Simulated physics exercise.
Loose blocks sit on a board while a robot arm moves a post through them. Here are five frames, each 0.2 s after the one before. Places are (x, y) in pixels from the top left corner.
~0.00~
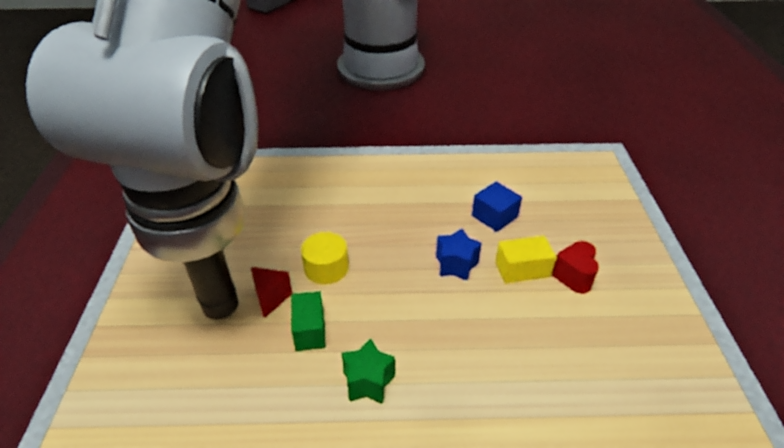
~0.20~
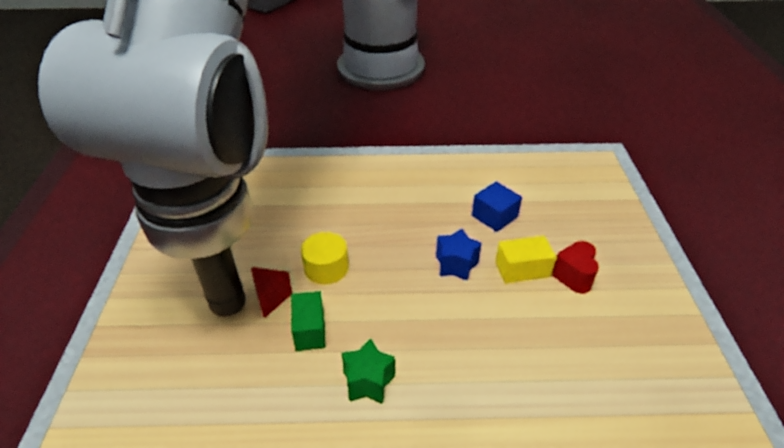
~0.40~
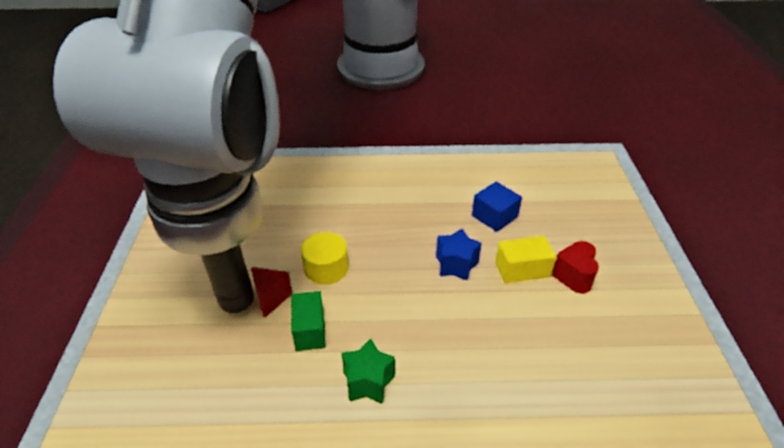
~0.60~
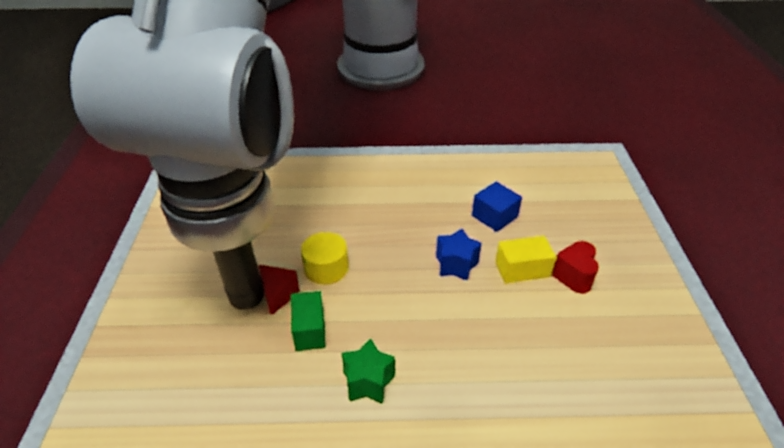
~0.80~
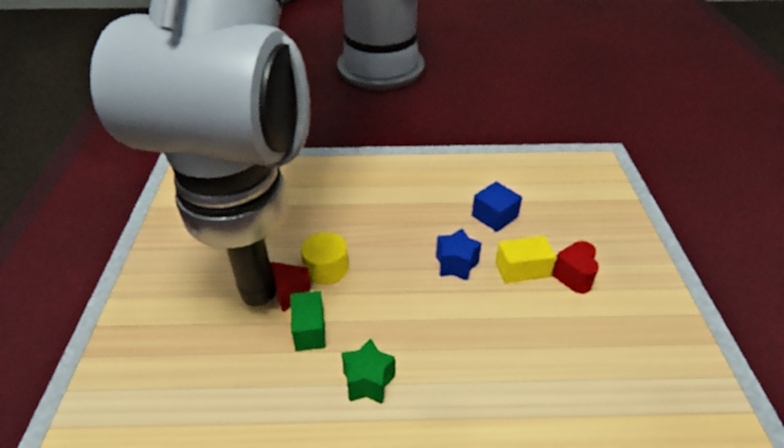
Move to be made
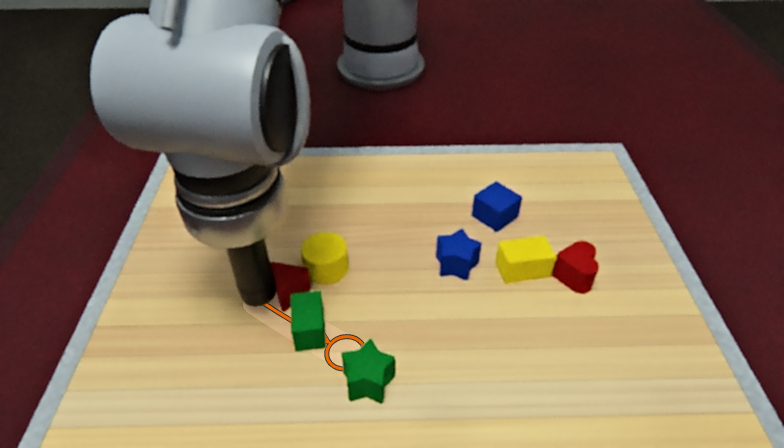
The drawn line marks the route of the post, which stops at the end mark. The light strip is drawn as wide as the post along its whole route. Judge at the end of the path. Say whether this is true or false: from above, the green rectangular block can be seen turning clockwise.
The statement is true.
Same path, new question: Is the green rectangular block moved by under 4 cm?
That would be a no.
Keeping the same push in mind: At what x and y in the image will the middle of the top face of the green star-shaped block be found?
It should be at about (391, 384).
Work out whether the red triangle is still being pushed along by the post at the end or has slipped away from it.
When the path ends, it will lie beside or behind the post.
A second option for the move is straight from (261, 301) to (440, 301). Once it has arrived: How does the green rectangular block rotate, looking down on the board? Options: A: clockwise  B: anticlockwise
My answer is option A.
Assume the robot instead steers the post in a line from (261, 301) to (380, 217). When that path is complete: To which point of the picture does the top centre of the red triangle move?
I think it will end close to (321, 269).
Drawn move, straight from (261, 301) to (346, 352).
What follows on the original path. One third of the way, post (286, 311); red triangle (302, 276), turned 35° anticlockwise; green rectangular block (313, 313), turned 15° clockwise.
Two thirds of the way, post (316, 329); red triangle (302, 277), turned 40° anticlockwise; green rectangular block (343, 330), turned 40° clockwise.
At the end, post (345, 345); red triangle (302, 277), turned 40° anticlockwise; green rectangular block (372, 352), turned 60° clockwise; yellow circular block still; green star-shaped block (391, 384).
